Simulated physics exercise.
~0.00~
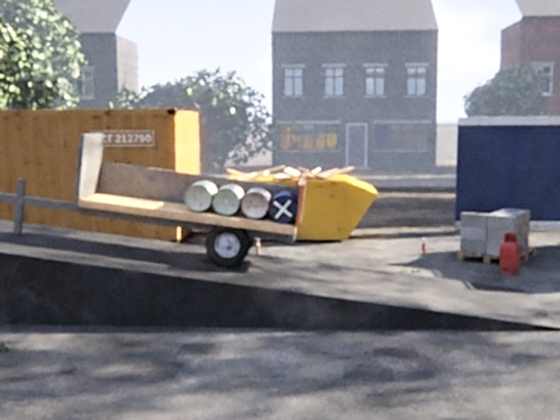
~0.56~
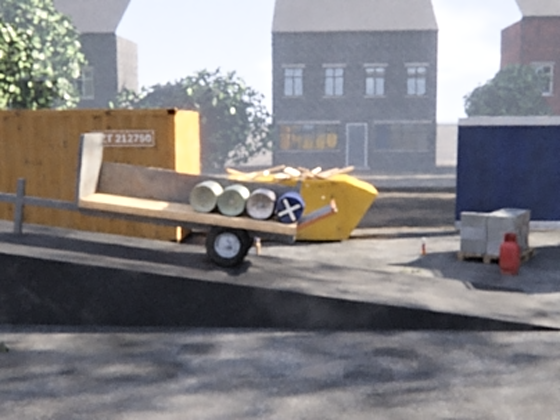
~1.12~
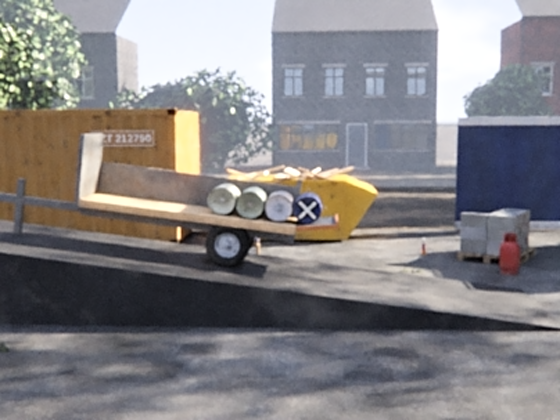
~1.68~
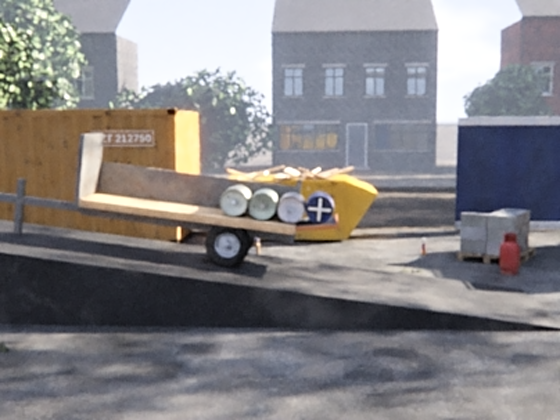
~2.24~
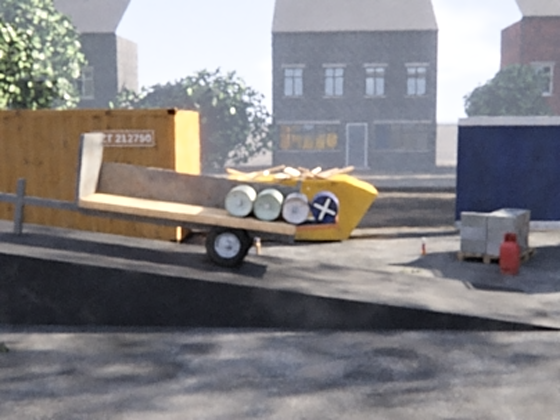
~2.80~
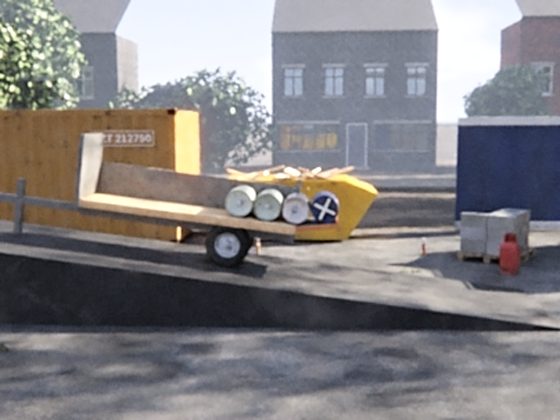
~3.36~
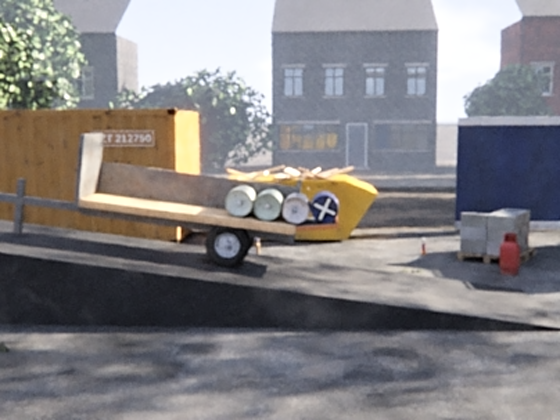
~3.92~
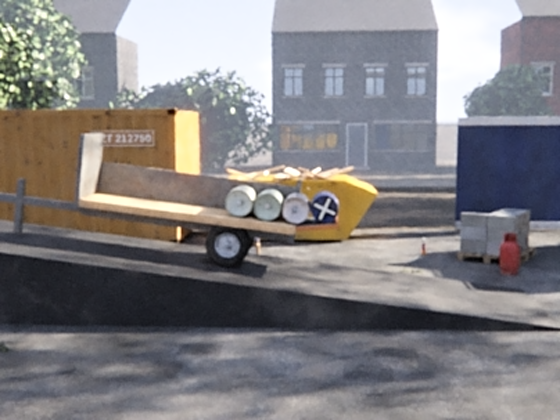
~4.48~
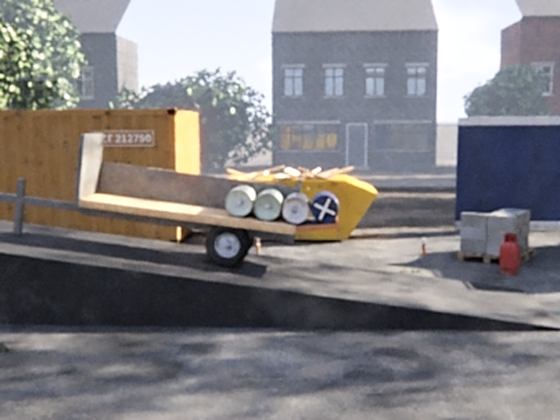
Four kegs, the rightmost one blue with a white cross, roll a short way right along the bed of a parked, sloping trailer as its tailgate swings down, then stop together at the tail end, the blue keg resting on the lowered gate.
